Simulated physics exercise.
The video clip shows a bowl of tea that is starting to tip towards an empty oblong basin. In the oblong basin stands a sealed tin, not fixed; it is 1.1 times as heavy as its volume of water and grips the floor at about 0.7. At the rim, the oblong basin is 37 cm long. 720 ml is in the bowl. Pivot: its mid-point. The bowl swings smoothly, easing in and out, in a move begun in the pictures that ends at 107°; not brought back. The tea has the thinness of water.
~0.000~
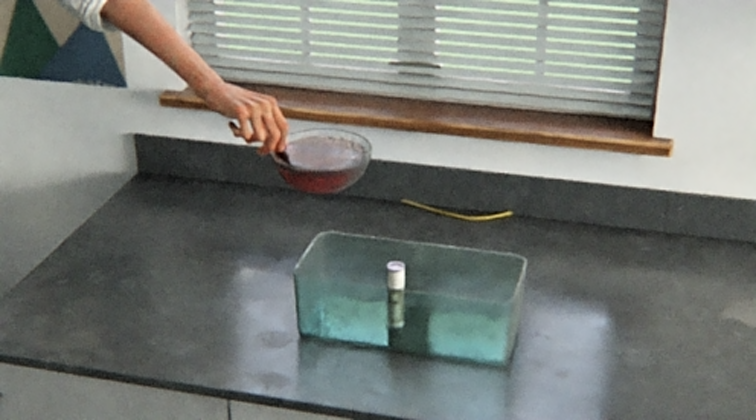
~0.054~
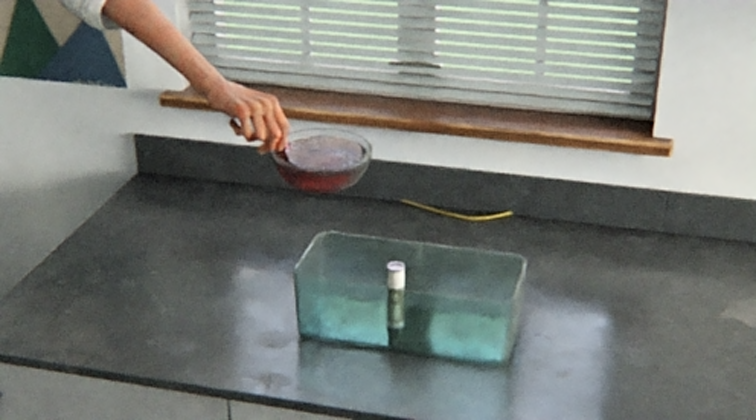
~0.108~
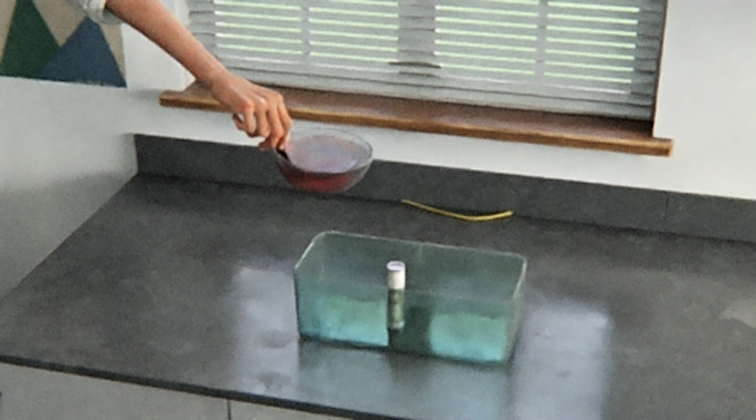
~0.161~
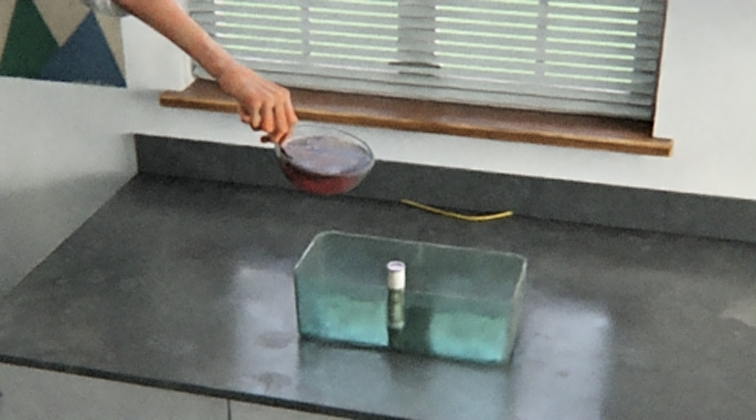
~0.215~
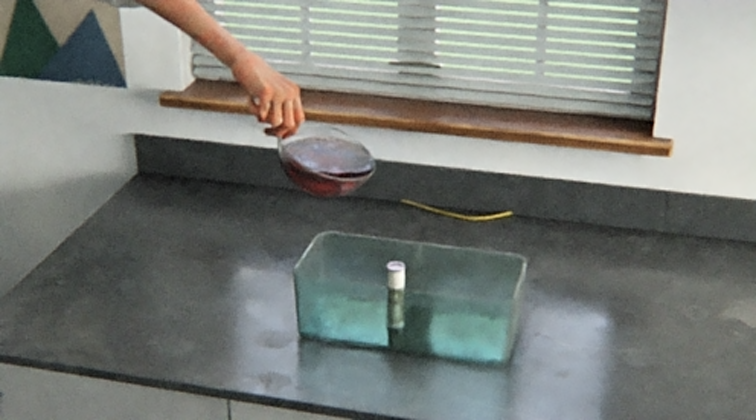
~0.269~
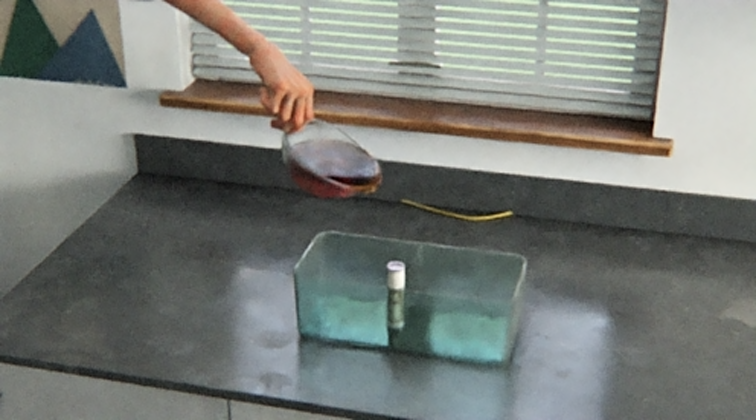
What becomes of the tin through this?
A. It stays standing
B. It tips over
It stays standing (A).
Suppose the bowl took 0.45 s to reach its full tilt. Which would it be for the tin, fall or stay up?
Outcome - the tin comes down.
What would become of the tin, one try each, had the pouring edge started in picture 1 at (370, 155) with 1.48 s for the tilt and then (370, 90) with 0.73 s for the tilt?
The tin stays vertical the first time and overturns the second time.
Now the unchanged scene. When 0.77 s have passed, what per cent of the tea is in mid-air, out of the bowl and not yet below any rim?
2 in a hundred, give or take.
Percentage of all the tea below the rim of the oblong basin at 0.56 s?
I'd put it near 56 percent.
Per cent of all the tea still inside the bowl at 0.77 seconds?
0 %.
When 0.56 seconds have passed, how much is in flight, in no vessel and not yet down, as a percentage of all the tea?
Some 38 % is the figure.
After 0.56 s the tilt is 93° and 5 per cent is still to pour; the tin stands where it began.
After 0.77 s the tilt is 107° and 0 per cent is still to pour; the tin stands 1 cm from where it began.
After 0.99 s the tilt is 107° and 0 per cent is still to pour; the tin stands where it began.
After 1.23 s the tilt is 107° and 0 per cent is still to pour; the tin stands where it began.
In the end the tin stands where it began.
